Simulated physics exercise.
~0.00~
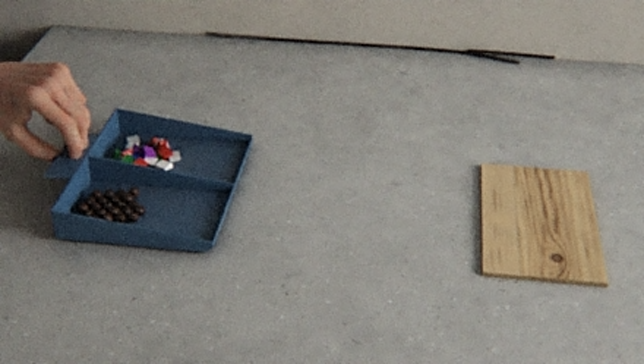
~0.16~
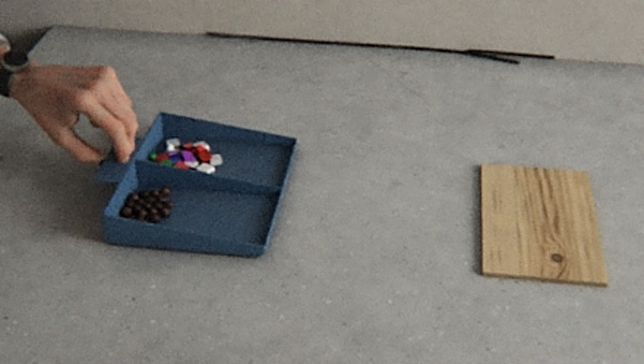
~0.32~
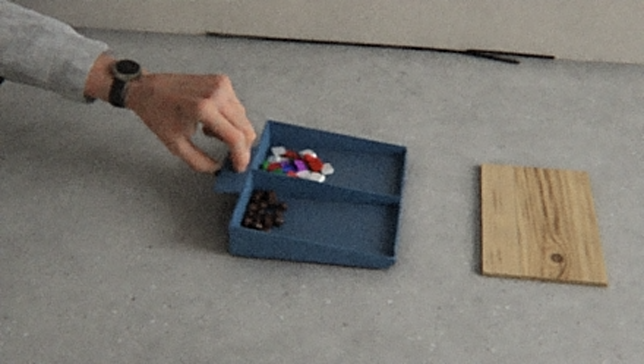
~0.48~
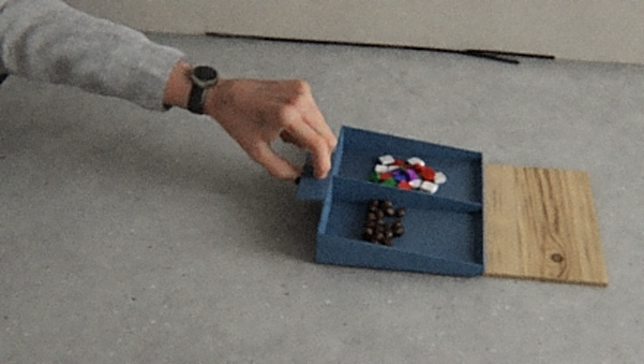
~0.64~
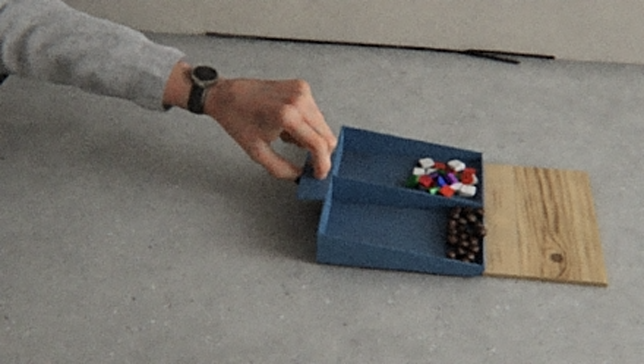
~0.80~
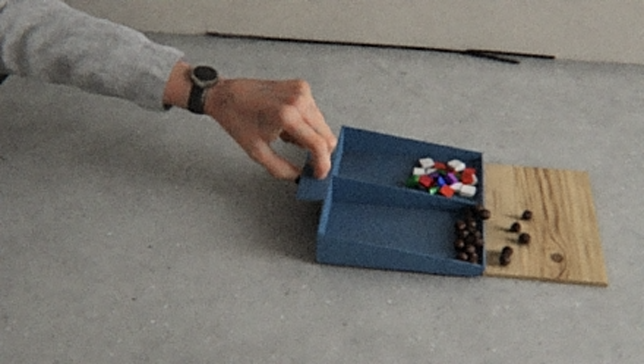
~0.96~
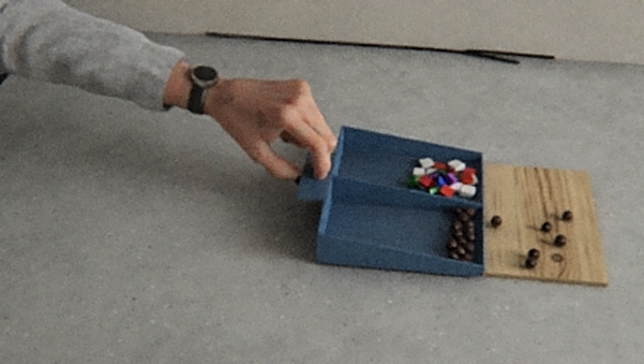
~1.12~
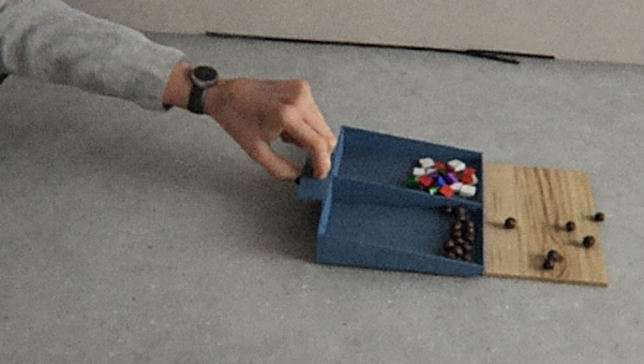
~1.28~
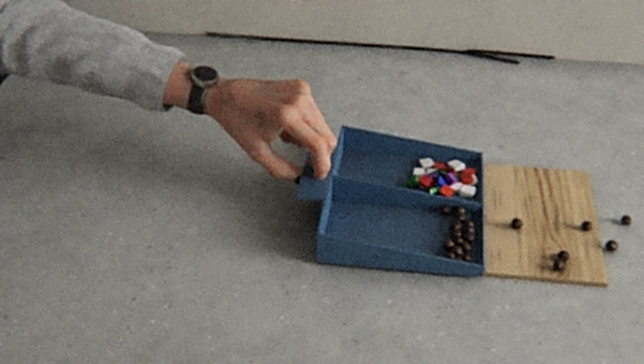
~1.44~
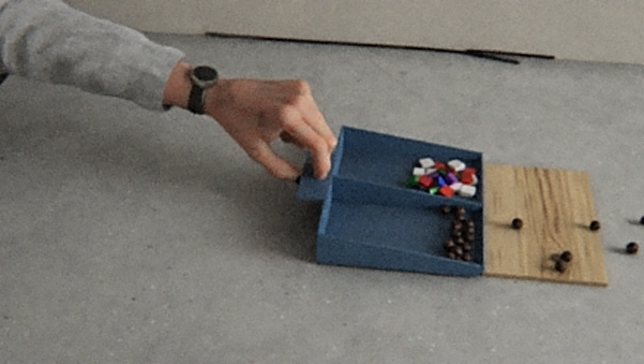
At first, a hand holds the left end of a blue two-part tray on a grey counter, with dark brown balls in the front part and small colourful pieces in the back. The hand pushes the tray right towards a flat wooden board. The tray stops against the board's edge, and both lots slide forward to the right-hand rim. Several balls spill over onto the wood and roll on, a few crossing onto the counter beyond. By the end, most balls and all the colourful pieces remain in the tray, still held by the hand.
